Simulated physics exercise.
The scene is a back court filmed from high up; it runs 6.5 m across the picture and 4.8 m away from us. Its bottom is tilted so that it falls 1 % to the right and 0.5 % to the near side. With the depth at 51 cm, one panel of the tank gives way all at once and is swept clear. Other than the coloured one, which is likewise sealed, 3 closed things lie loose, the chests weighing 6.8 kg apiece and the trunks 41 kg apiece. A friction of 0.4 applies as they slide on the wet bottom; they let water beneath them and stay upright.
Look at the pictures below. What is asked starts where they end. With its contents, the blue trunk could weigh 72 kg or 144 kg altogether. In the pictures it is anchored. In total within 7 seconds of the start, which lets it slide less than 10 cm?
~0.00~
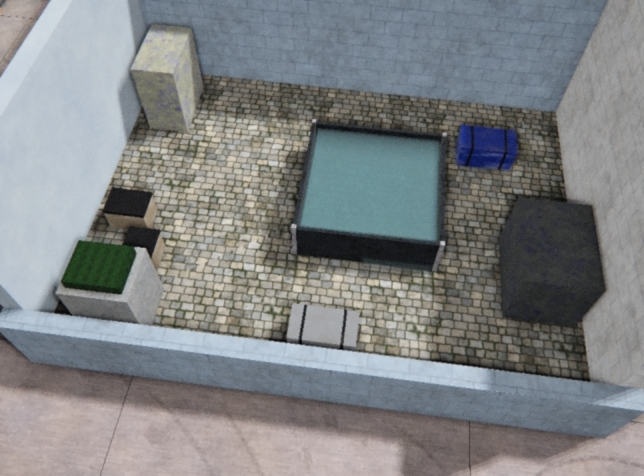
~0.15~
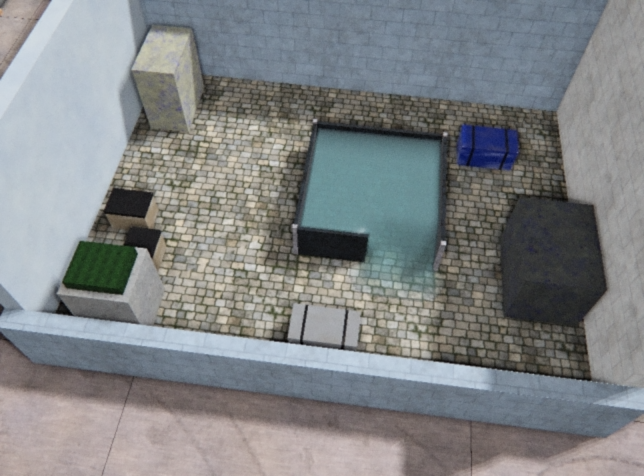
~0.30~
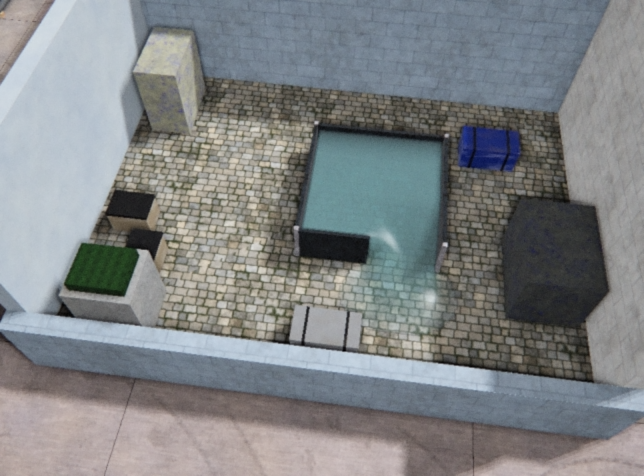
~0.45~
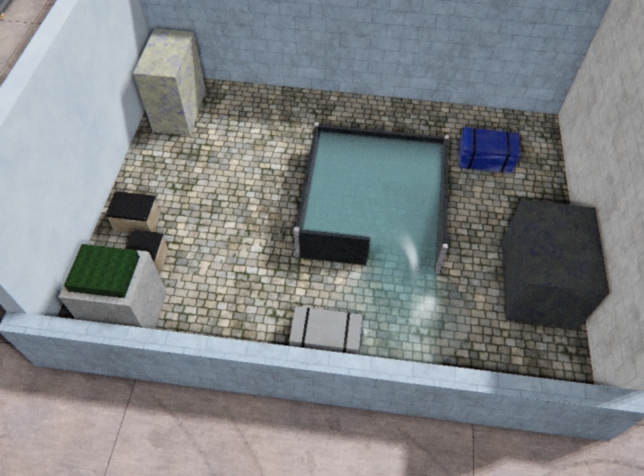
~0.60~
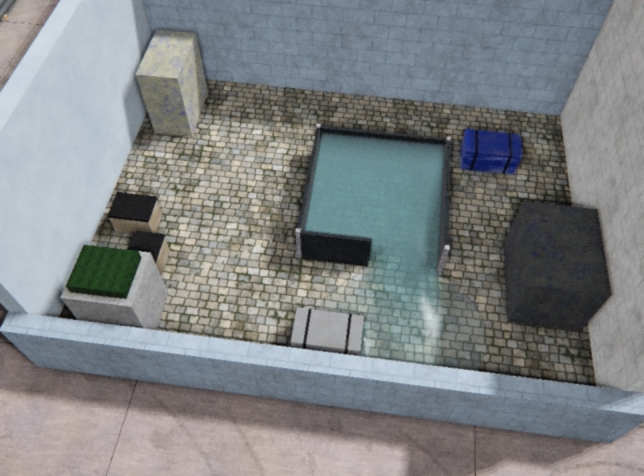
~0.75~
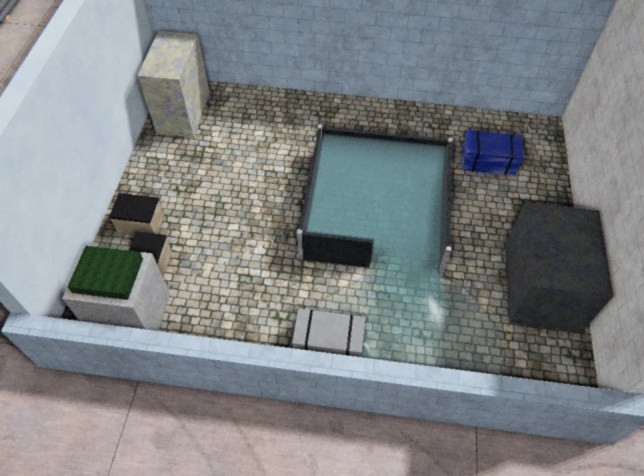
The heavier one is not needed.
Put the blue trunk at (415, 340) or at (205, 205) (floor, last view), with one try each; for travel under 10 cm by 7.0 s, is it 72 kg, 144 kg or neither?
In turn: Neither is enough; the smaller is enough.
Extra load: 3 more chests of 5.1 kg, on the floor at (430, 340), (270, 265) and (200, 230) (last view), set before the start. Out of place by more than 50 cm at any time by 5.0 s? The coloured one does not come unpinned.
Order as listed: Outside the limit, outside the limit, outside the limit.
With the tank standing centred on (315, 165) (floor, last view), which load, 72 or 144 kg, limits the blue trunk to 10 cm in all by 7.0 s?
Lab note - in that case: Lighter mass suffices.
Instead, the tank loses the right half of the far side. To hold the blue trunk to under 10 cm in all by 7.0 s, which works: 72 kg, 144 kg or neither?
In that case the lighter mass suffices.
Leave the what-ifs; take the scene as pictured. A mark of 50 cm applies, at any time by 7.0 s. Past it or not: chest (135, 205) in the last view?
The answer here is not beyond.
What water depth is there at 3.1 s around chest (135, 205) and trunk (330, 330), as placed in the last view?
Close to 0 and 4 centimetres.
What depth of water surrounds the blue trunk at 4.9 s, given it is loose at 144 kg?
Depth: Approx. 2 cm.
After 1.4 s the blue trunk would be 0 cm from its start with 72 kg and 0 cm from its start with 144 kg; 0 cm of water round it then.
After 3.1 s the blue trunk would be 0 cm from its start with 72 kg and 0 cm from its start with 144 kg; 0 cm of water round it then.
After 4.9 s the blue trunk would be 0 cm from its start with 72 kg and 0 cm from its start with 144 kg; 2 cm of water round it then.
After 7.0 s the blue trunk would be 0 cm from its start with 72 kg and 0 cm from its start with 144 kg; 5 cm of water round it then.
